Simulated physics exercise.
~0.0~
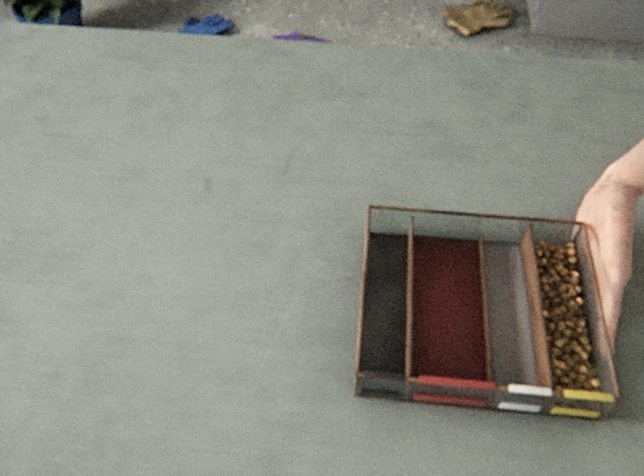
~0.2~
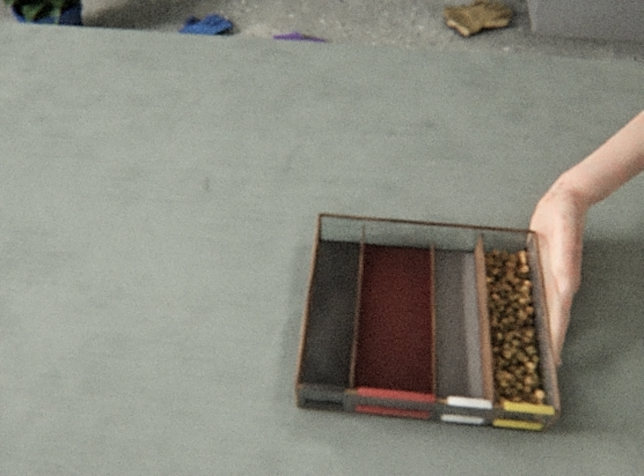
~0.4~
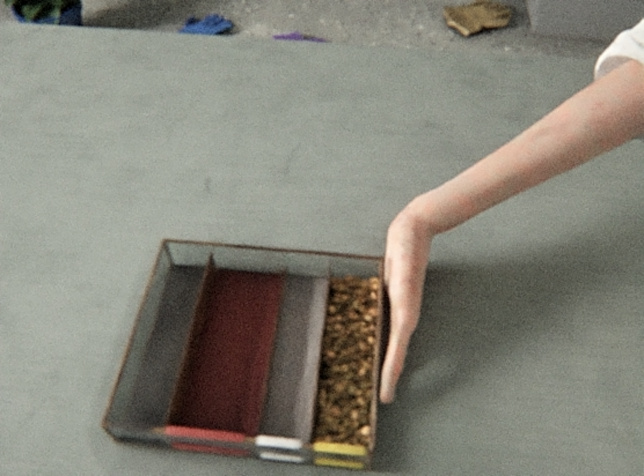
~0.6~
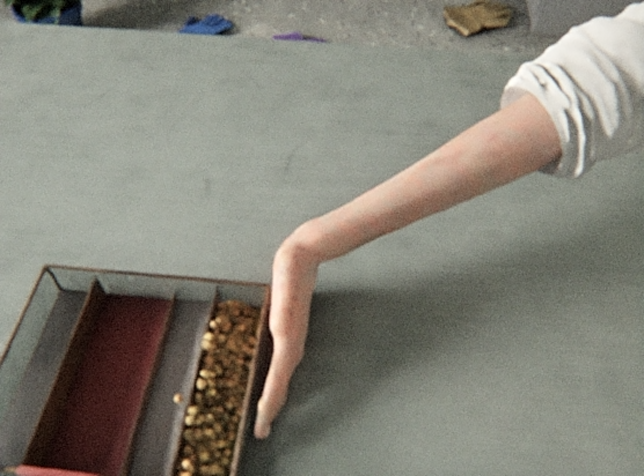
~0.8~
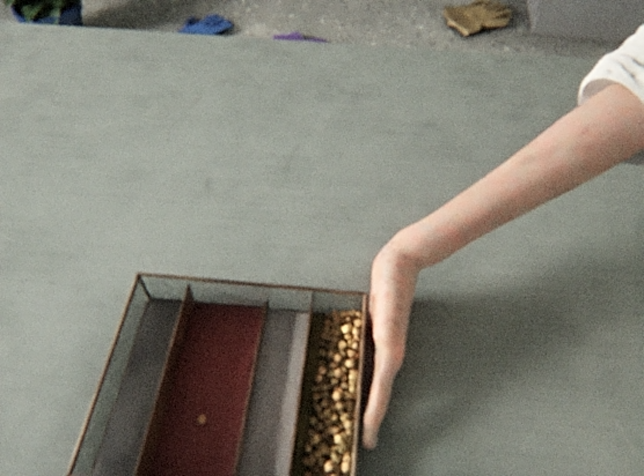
A divided tray with small golden-brown pieces in its right-hand compartment slid left across a gray-green surface with a hand against its side, then moved partway back to the right, with nearly all the pieces still in that same compartment.
